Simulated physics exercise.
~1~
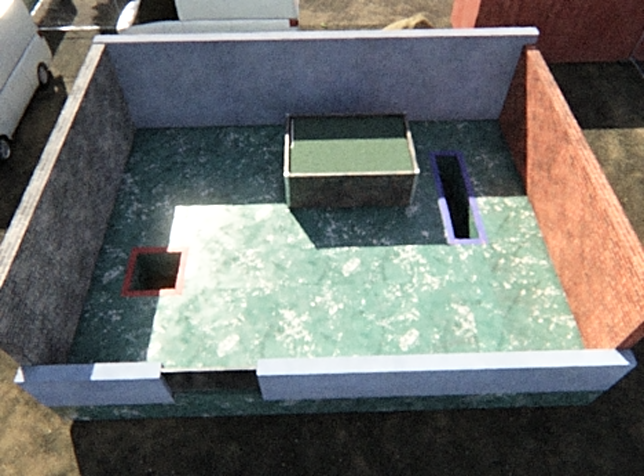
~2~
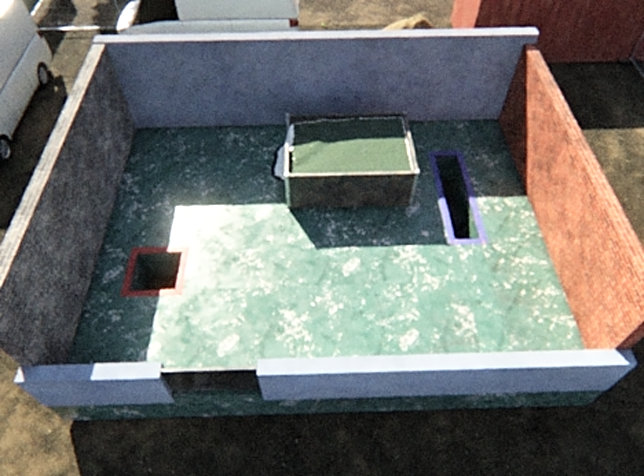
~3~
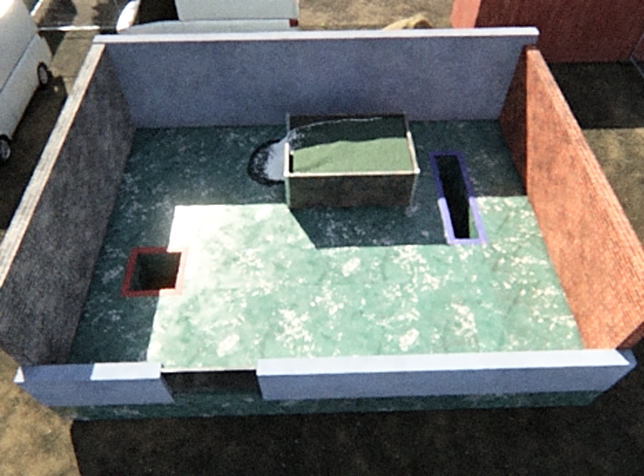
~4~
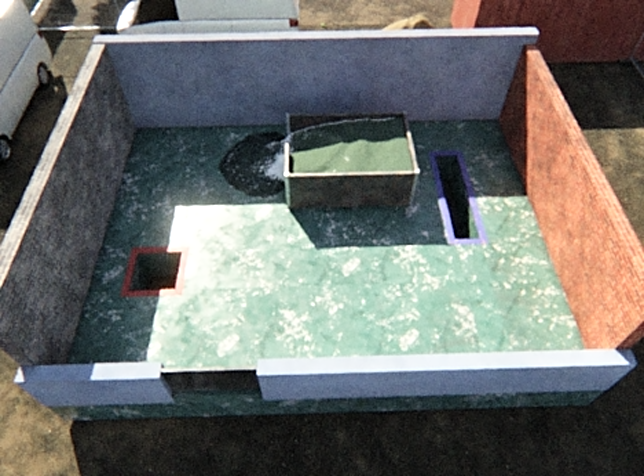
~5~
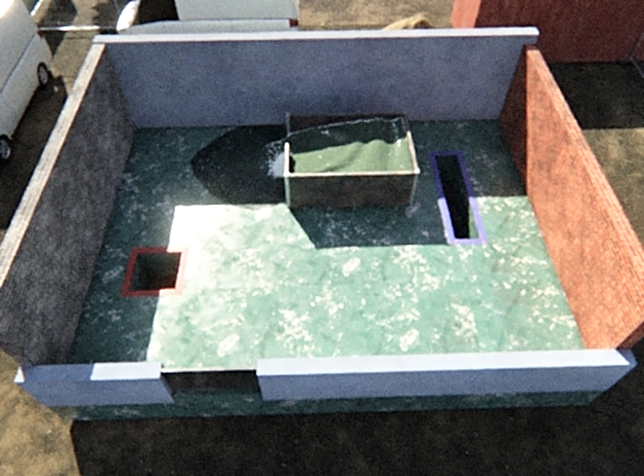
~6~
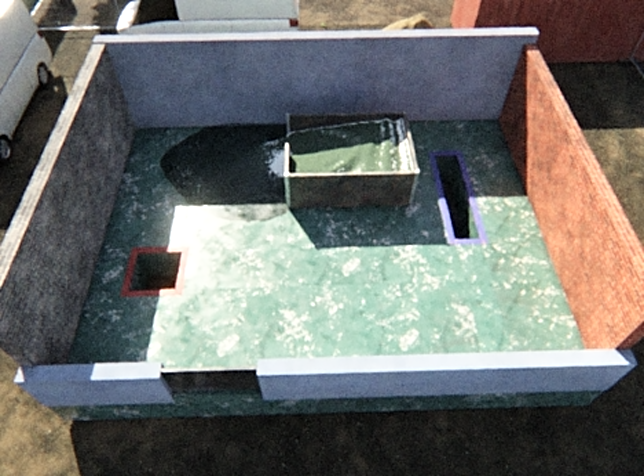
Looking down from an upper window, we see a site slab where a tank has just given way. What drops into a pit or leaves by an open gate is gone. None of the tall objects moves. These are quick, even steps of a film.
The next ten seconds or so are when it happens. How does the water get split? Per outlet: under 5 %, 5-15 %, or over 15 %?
In order: Gate: Short of five per cent; blue pit: Short of five per cent; red pit: Beyond fifteen per cent.
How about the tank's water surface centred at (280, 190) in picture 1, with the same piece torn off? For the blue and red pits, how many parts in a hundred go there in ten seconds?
So blue takes 12 % and red takes 12 %.
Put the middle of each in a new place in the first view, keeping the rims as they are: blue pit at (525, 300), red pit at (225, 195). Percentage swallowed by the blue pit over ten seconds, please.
Roughly, in per cent: Blue 6.
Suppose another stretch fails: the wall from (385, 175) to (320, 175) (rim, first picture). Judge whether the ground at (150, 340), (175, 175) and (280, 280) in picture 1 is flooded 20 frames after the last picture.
First spot submerged, second spot spared, third spot submerged.
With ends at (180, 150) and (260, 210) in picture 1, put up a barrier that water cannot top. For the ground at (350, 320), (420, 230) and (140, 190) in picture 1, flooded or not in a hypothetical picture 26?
The first location is not reached, the second is not reached, and the third is soaked through.
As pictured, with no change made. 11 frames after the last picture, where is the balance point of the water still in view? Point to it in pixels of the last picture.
(274, 171).
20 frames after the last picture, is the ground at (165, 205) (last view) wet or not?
There it ends up drenched.
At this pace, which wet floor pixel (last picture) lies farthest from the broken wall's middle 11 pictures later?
I'd go with roughly (84, 305).
A moment on, water covers 25 % of the floor; the gate 0 %, the blue pit 0 %, the red pit 0 %.
Next, water covers 25 % of the floor; the gate 0 %, the blue pit 0 %, the red pit 1 %.
Then, water covers 30 % of the floor; the gate 0 %, the blue pit 0 %, the red pit 5 %.
Later, water covers 50 % of the floor; the gate 0 %, the blue pit 0 %, the red pit 17 %.
In the end, water covers 90 % of the floor; the gate 0 %, the blue pit 0 %, the red pit 29 %.
